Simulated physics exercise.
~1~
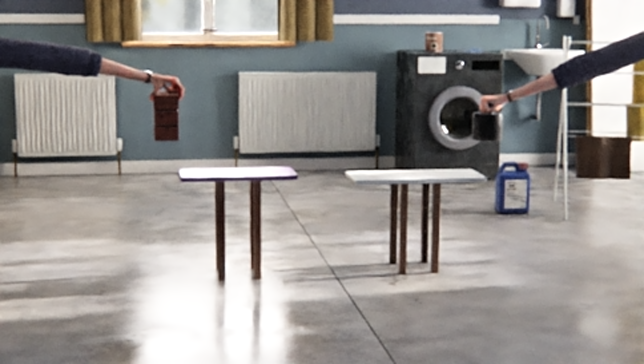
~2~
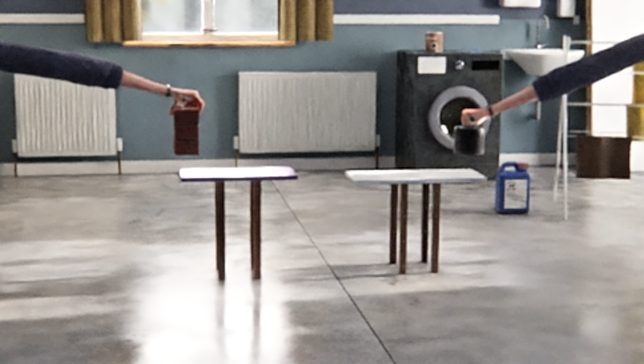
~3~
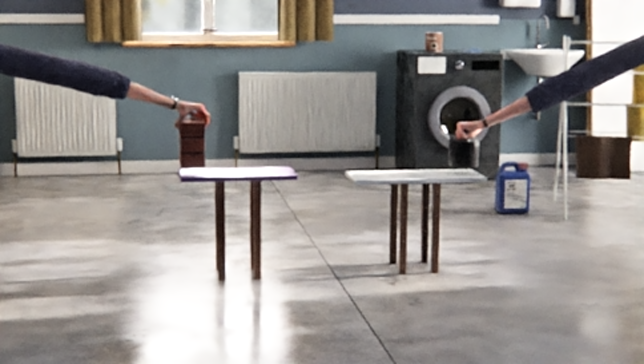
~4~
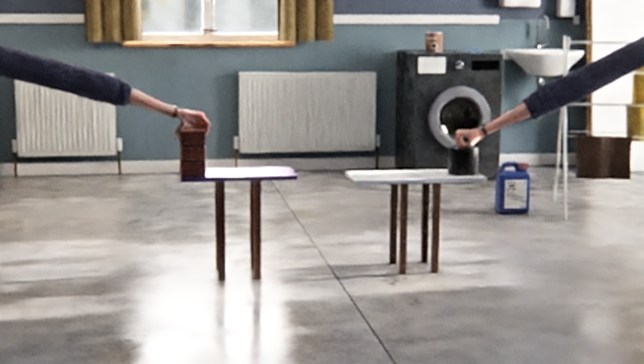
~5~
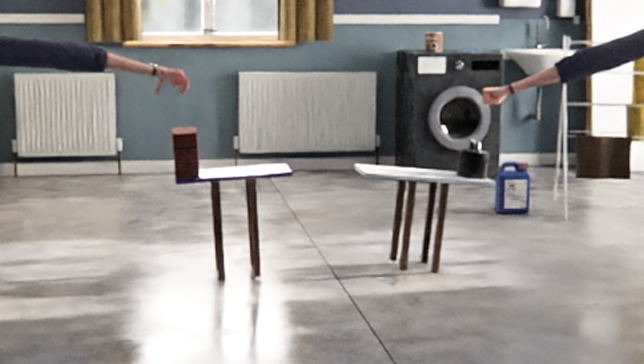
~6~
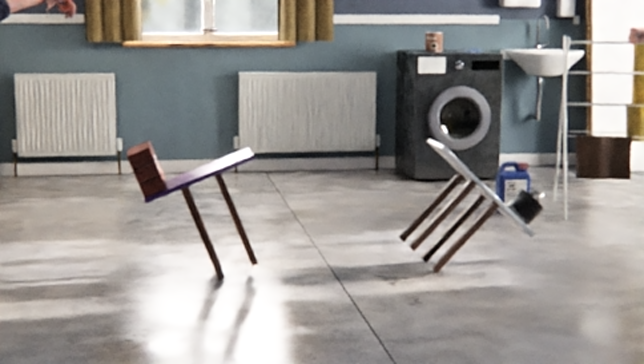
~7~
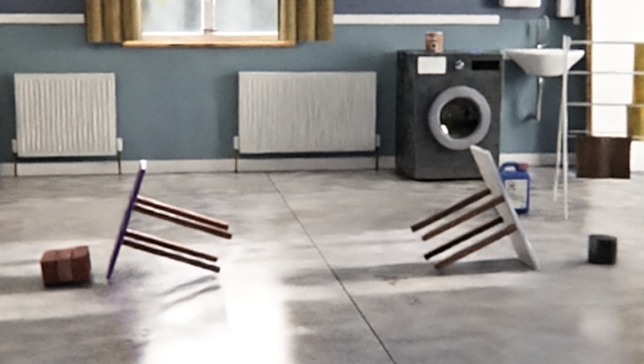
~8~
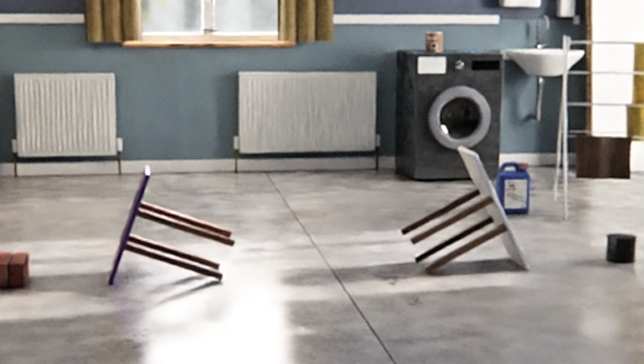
A stack of reddish-brown bricks and a small dark block, each held by a hand reaching in from the side, move inward over two slim tables in a room with radiators and a washing machine. The hands lower the bricks onto the left end of the purple-edged table and the block onto the right end of the white one. As the hands let go and draw back, both tables begin to tip outward. They topple away from each other, and their loads slide off onto the floor. Both tables end up overturned, legs pointing inward, with the bricks at the far left and the block at the right.
